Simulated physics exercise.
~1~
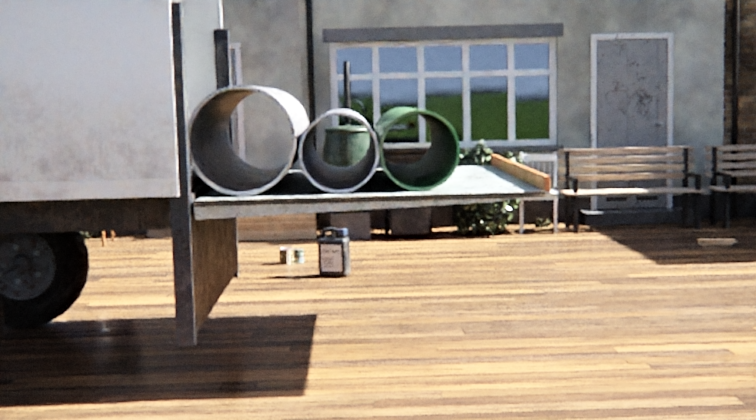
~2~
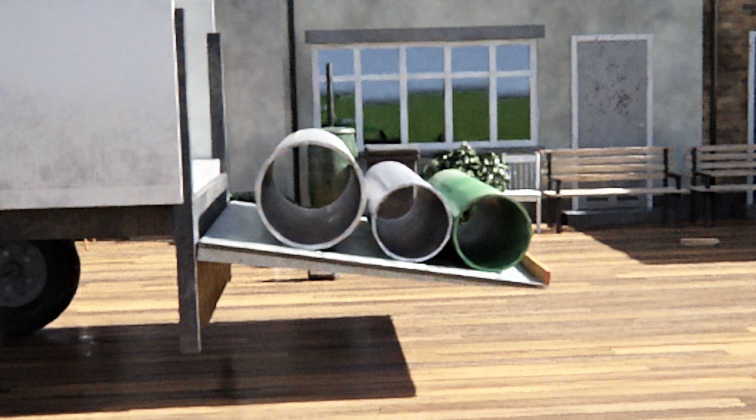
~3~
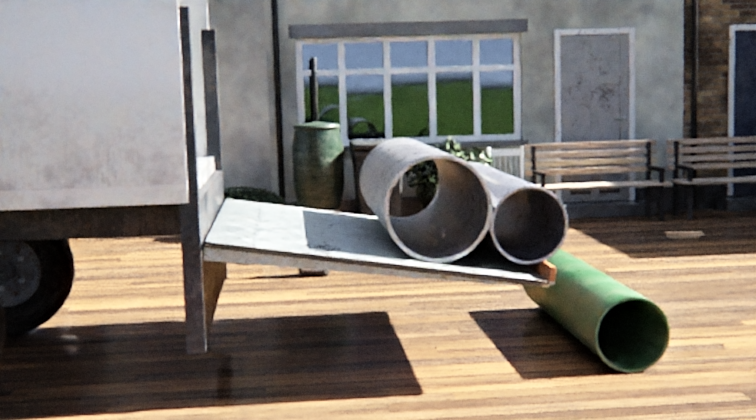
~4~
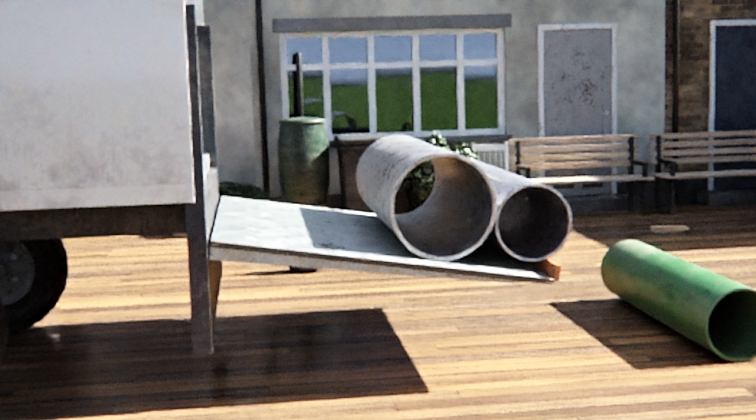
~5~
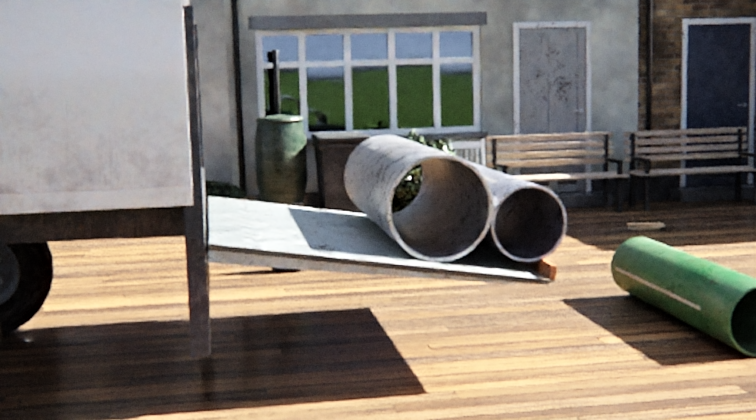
On a sunlit wooden deck, three pipes roll down a lorry's tilting tail platform, the green one dropping off while two stay aboard.
